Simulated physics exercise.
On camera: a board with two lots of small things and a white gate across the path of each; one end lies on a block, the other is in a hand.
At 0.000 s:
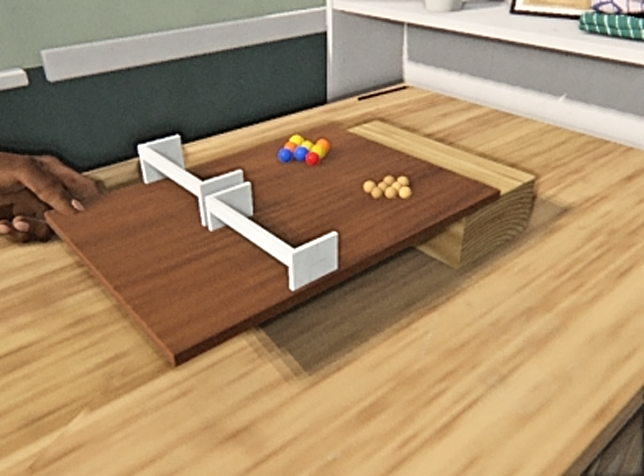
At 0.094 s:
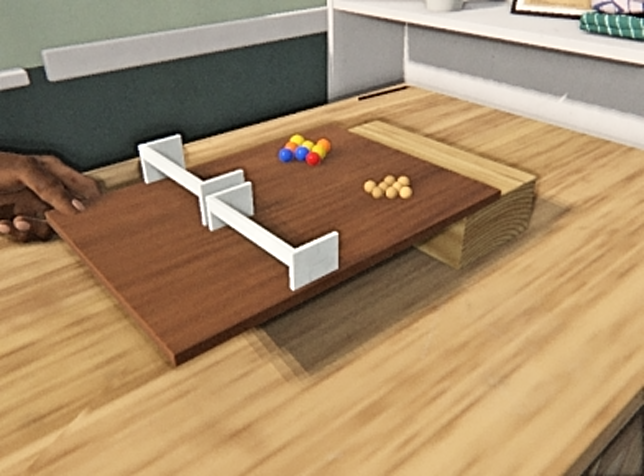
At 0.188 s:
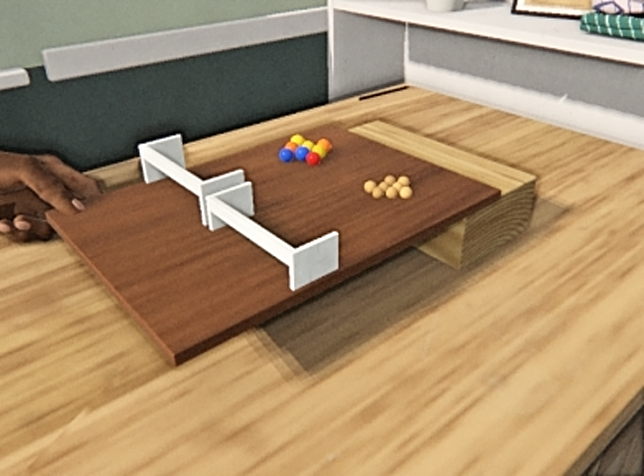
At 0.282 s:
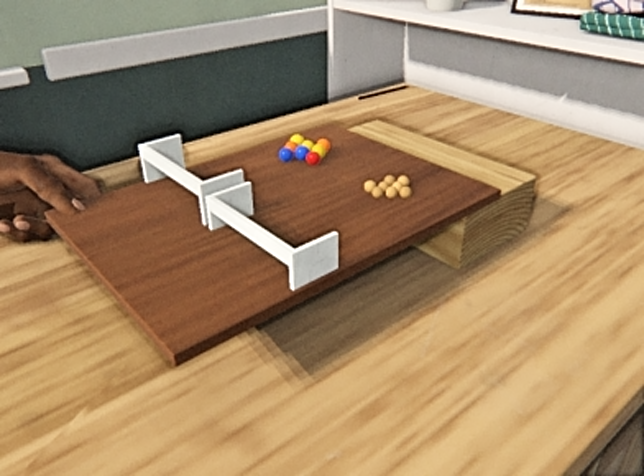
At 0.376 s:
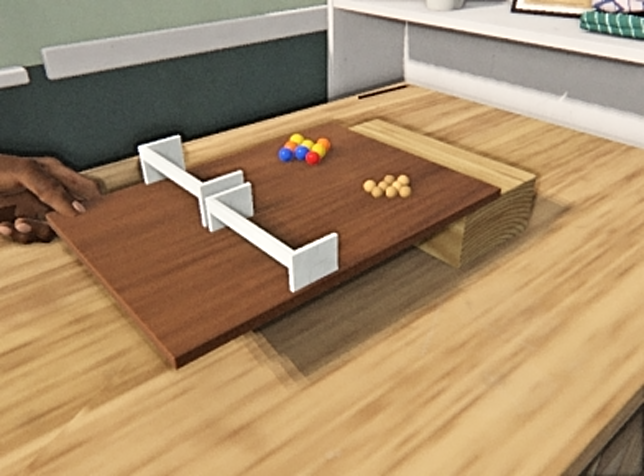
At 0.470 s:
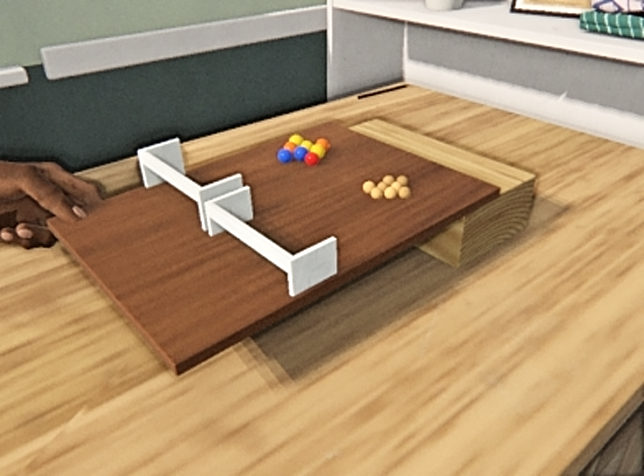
On a pale wooden tabletop by a green wall and white shelving, seen from above at an angle by a still camera, a reddish-brown board lies across the view. Its right end rests on a light wood block, with tan beads and red, yellow and blue balls behind white gates, while a hand is at the left. The board's left end dips very slightly, and the pieces stay still.
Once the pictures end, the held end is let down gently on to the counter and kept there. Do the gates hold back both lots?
In the end the near lot gets through the slot, and the far lot gets through the slot.
After 0.69 s, board sloping at 6°; near lot where it was; far lot where it was.
After 0.98 s, board sloping at 11°; near lot on its way down; far lot on its way down.
After 1.29 s, board resting at 13°; near lot all past its gate; far lot all past its gate.
At rest (2.6 s), board resting at 13°; near lot all past its gate; far lot all past its gate.
